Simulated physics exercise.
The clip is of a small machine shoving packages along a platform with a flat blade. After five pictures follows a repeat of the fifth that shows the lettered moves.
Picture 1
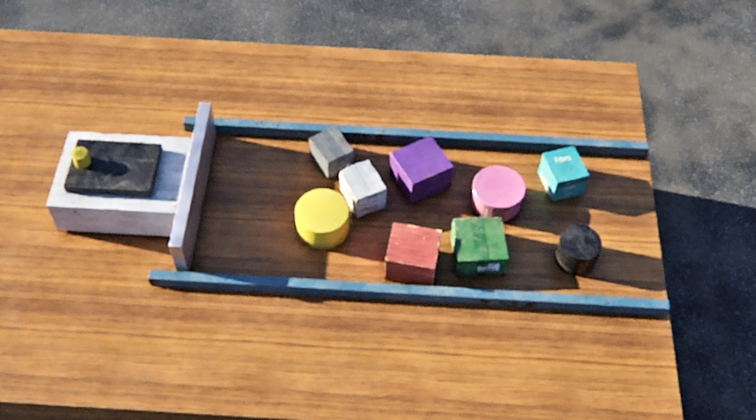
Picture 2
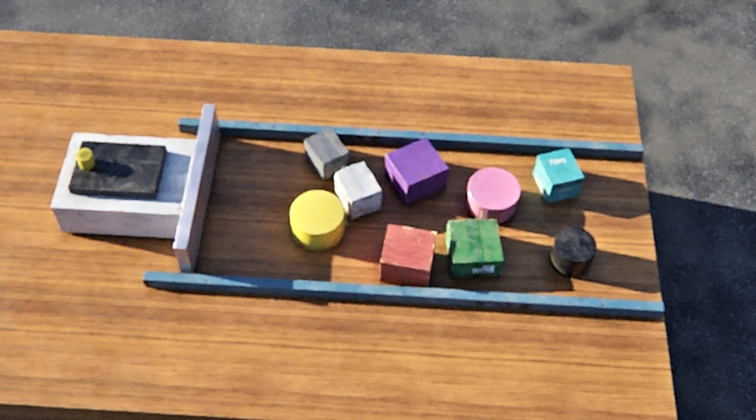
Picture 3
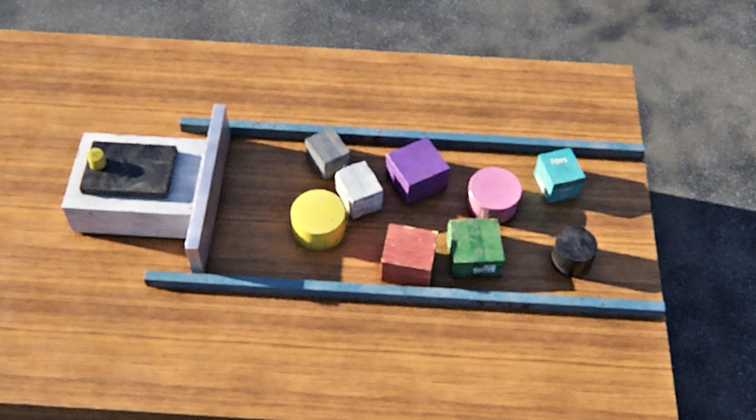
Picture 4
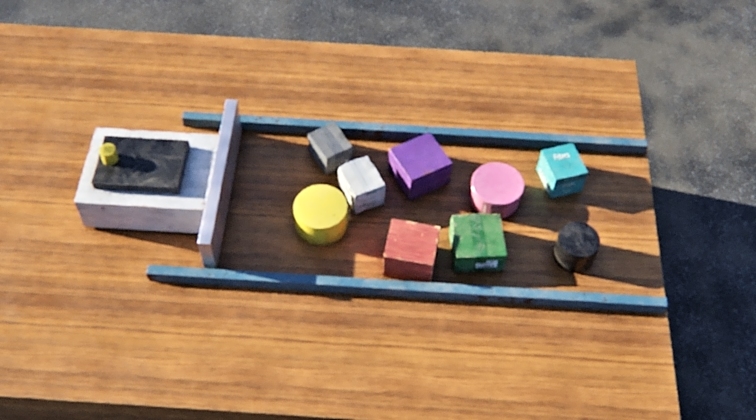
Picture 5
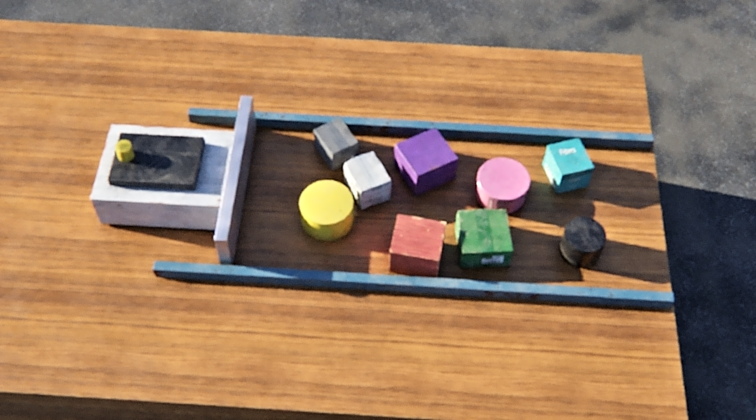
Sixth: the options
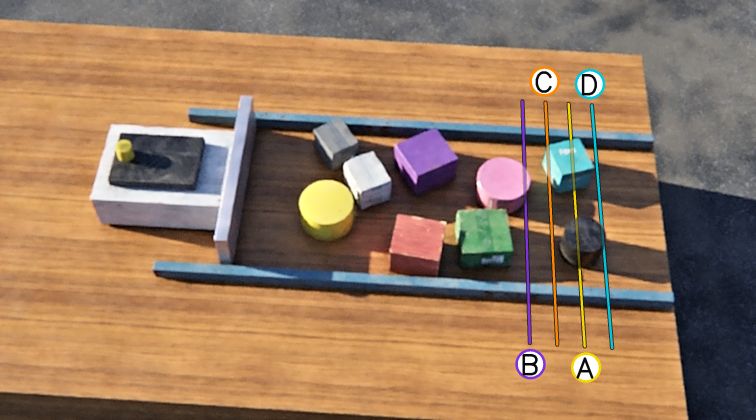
On a wooden platform, a white machine slides its blade slightly right toward scattered colourful blocks.
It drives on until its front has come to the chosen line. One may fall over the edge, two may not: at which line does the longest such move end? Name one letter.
At C, and not beyond.
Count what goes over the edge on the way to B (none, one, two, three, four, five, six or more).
By then, none.
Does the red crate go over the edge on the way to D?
By then, no.
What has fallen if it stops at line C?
It is the black canister.
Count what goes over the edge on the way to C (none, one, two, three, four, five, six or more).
By then, one.
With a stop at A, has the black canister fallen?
Yes.
On the marked copy, A at (576, 215); B at (526, 212); C at (551, 213); D at (601, 216).
Taking C. A third of the way, robot (278, 167); grey box (374, 151); purple crate (428, 160).
Two thirds of the way, robot (392, 174); turquoise box (573, 166); green parcel (539, 253).
When it is over, robot (482, 179); black canister over the edge; turquoise box (654, 163); one fallen.
As for the rest, A drops two; B is within the limit but short; D drops five.
